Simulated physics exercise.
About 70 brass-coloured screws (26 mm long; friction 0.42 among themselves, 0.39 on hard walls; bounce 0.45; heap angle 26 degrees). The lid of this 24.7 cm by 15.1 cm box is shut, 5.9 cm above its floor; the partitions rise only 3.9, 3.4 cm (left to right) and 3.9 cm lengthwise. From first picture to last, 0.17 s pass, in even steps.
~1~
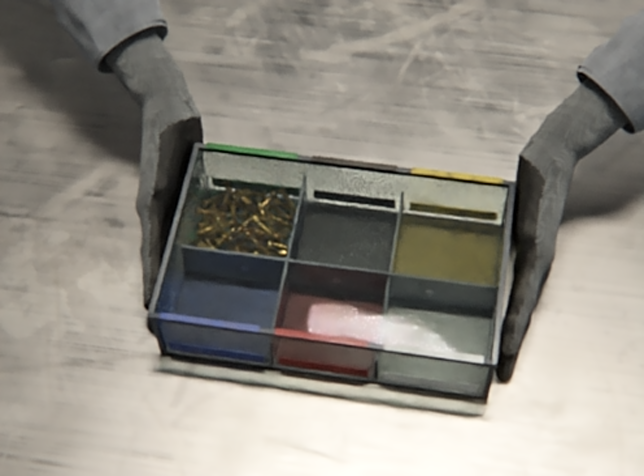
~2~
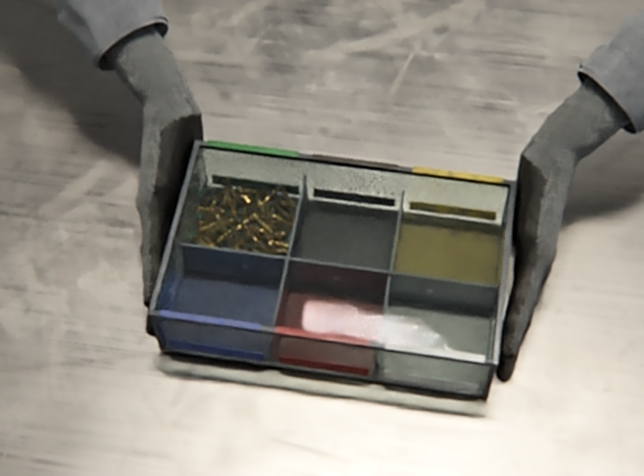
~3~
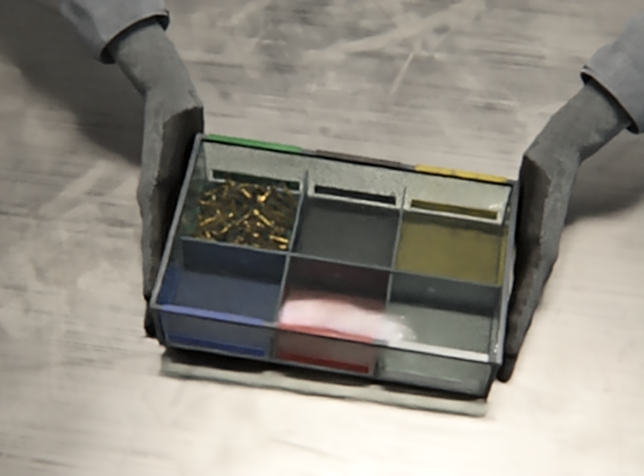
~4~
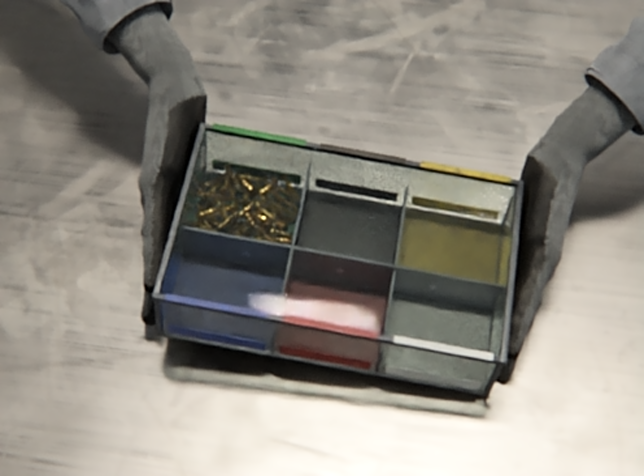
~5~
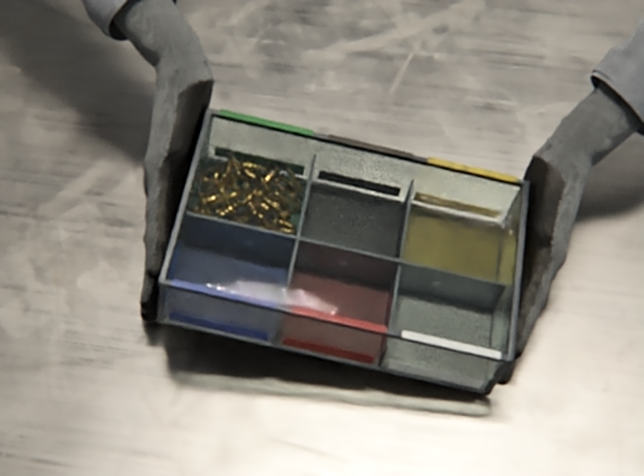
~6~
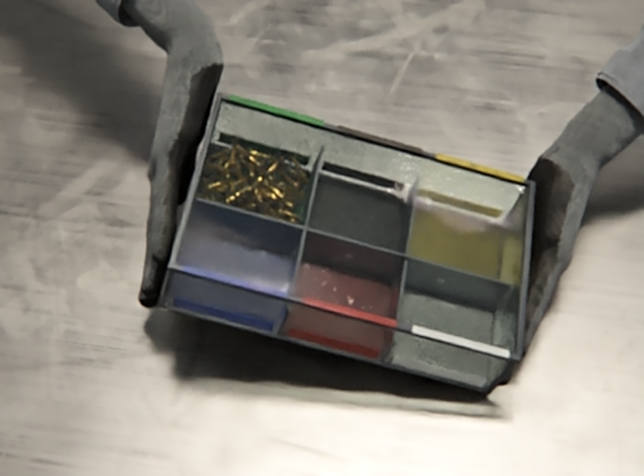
Clear six-compartment box of brass-coloured screws tilting gradually between two grey-gloved hands, its left side rising above a scuffed pale surface.
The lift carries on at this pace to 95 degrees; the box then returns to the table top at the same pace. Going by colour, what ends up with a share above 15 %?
Red below, blue below, green above, yellow above, white below, black above.
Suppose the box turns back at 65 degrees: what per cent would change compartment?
About 25 per cent.
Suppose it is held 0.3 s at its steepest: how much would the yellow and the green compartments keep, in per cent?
In that case yellow 25, green 60.
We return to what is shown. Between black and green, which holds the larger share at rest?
The green one has more.
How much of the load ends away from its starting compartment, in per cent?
Roughly 45 per cent.
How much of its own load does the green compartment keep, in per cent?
Roughly 50 per cent.
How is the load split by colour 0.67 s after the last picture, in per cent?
Red 0; blue 0; green 85; yellow 0; white 0; black 15.
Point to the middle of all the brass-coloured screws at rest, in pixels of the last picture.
Near (294, 222).
Then, 0.67 s after the last picture, tilt 95 degrees; green 85 %, black 15 %.
Then, 1.12 s after the last picture, tilt 41 degrees; green 55 %, yellow 25 %, black 20 %.
Then, 1.64 s after the last picture, tilt 0 degrees; green 55 %, yellow 25 %, black 20 %.
In the end, red 0 %, blue 0 %, green 55 %, yellow 25 %, white 0 %, black 20 %.
